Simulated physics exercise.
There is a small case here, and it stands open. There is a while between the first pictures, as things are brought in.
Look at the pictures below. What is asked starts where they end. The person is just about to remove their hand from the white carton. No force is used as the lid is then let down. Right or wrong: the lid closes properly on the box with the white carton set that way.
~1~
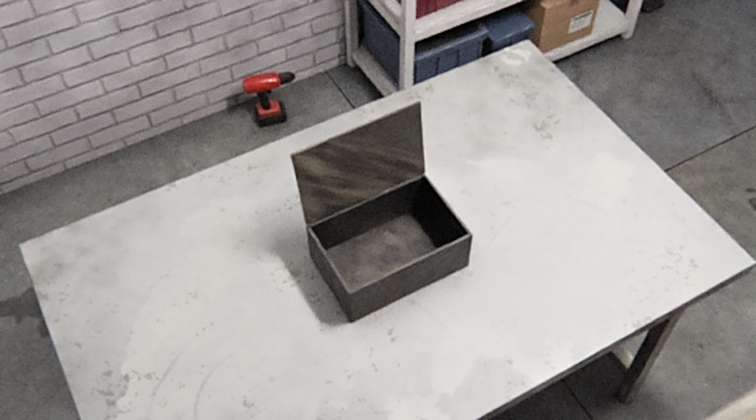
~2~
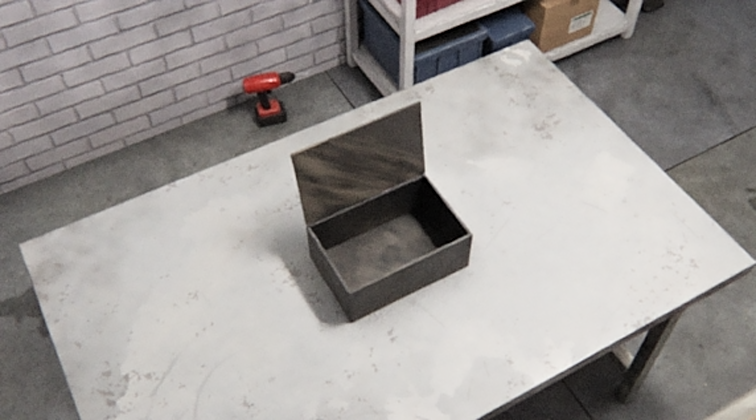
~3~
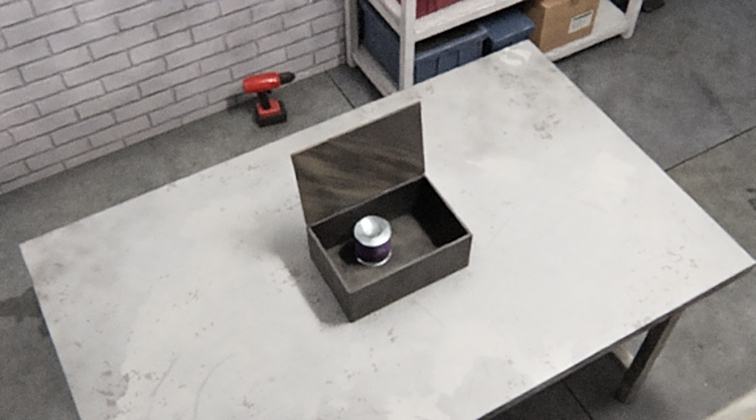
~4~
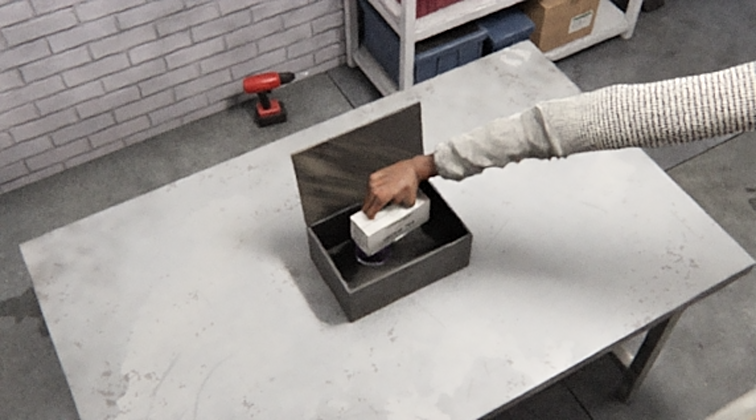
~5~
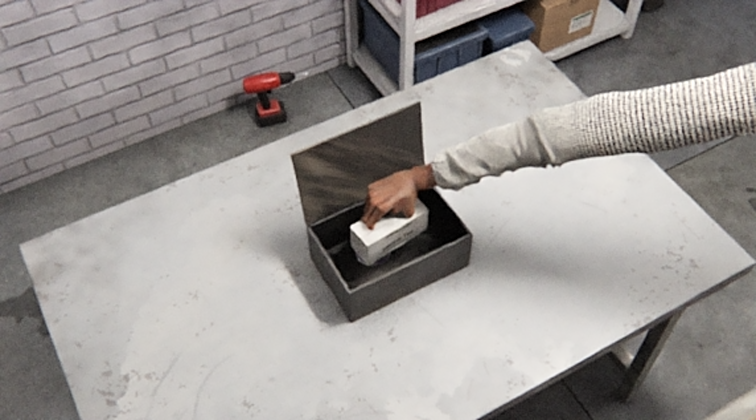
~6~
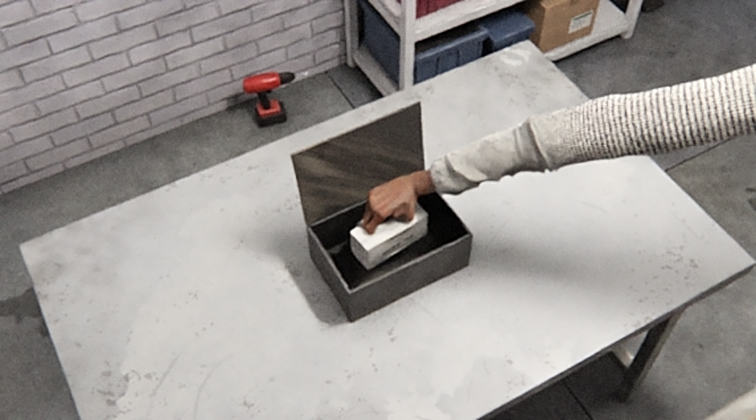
Right.
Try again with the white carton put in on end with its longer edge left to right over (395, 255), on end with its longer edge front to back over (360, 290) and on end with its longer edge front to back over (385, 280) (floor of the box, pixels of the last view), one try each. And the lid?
The first attempt ends with the lid standing open, the second with it standing open, and the third with it standing open.
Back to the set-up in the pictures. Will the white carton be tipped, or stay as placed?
It ends up leaning.
Then, 0.40 s on from there, white carton on its side near (397, 268).
Then, 1.40 s on from there, lid 72° above the rim; white carton on its side near (394, 271).
Then, 1.80 s on from there, lid 40° above the rim; white carton on its side near (394, 271).
Then, 2.10 s on from there, lid 8° above the rim; white carton on its side near (394, 271).
In the end, lid shut; toppled in the box, white carton; purple tin unmoved. At the end, from the last picture's camera, white carton near (394, 271).
